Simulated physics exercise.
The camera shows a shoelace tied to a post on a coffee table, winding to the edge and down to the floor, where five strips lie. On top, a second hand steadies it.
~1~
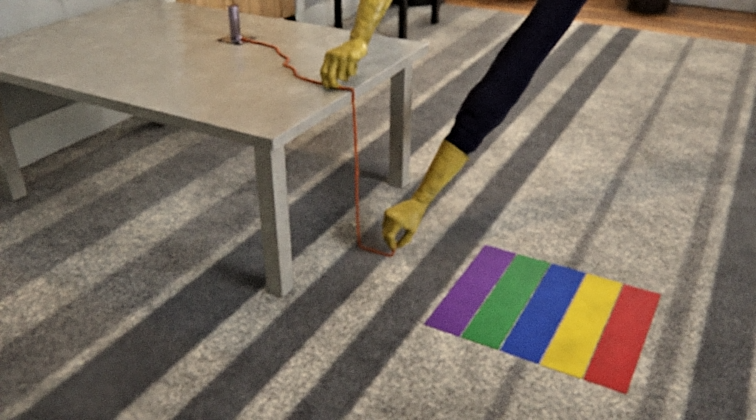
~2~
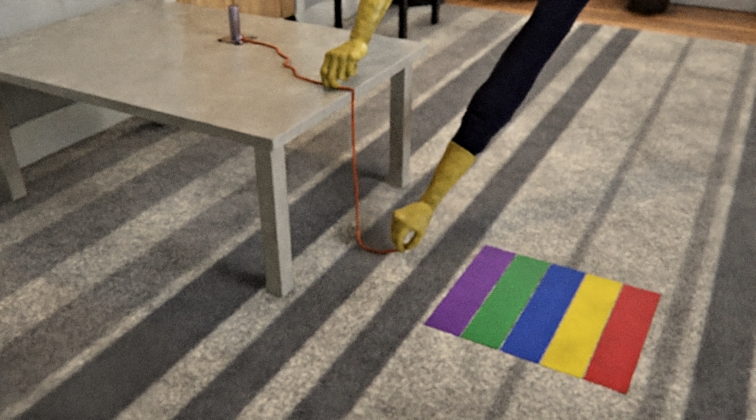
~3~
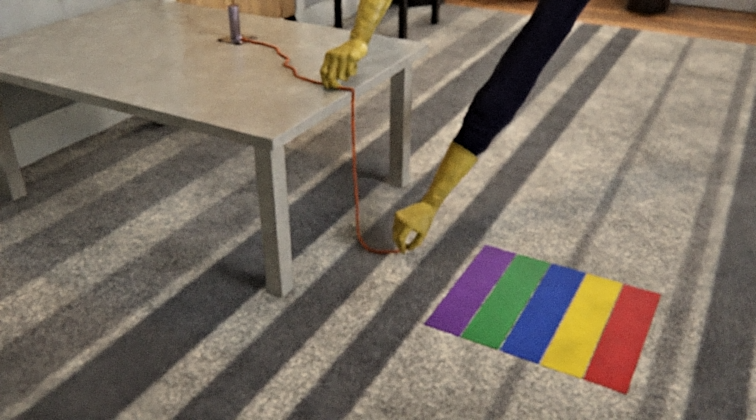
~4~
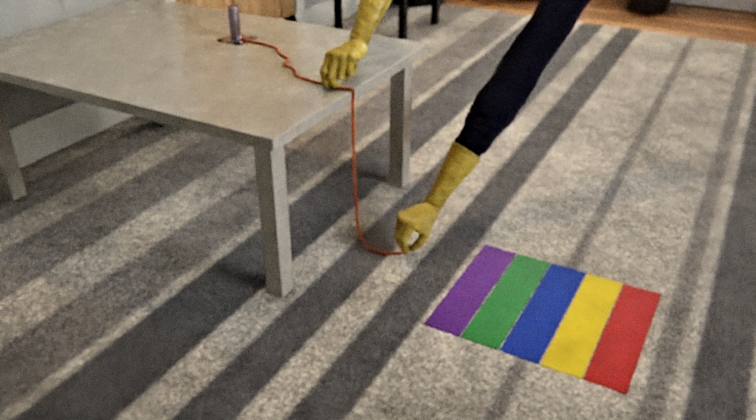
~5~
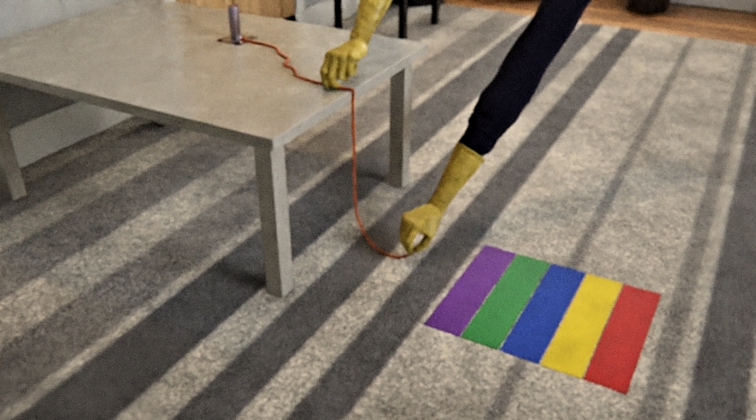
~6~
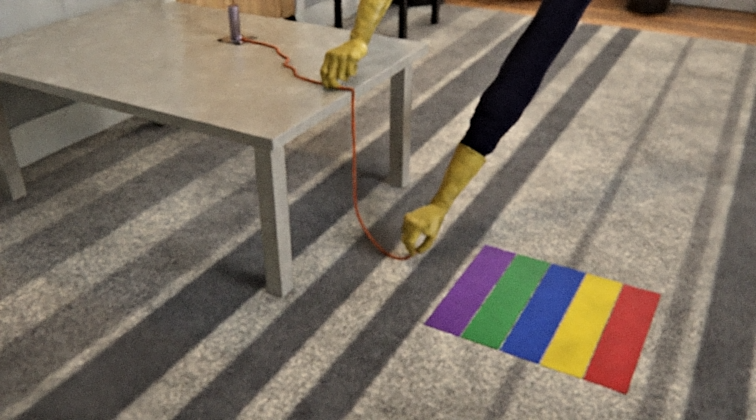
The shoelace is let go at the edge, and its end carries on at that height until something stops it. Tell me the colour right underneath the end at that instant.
Right underneath is green.
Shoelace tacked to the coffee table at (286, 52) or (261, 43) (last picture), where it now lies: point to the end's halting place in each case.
Estimates in sequence: (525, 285) then (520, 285).
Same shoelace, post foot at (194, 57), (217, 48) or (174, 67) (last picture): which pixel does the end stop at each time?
About (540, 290), (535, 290) and (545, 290).
Soon after, end near (449, 262); short of the strips.
Then, end near (495, 276); over purple.
At full stretch, end near (522, 284); over green. The green one.
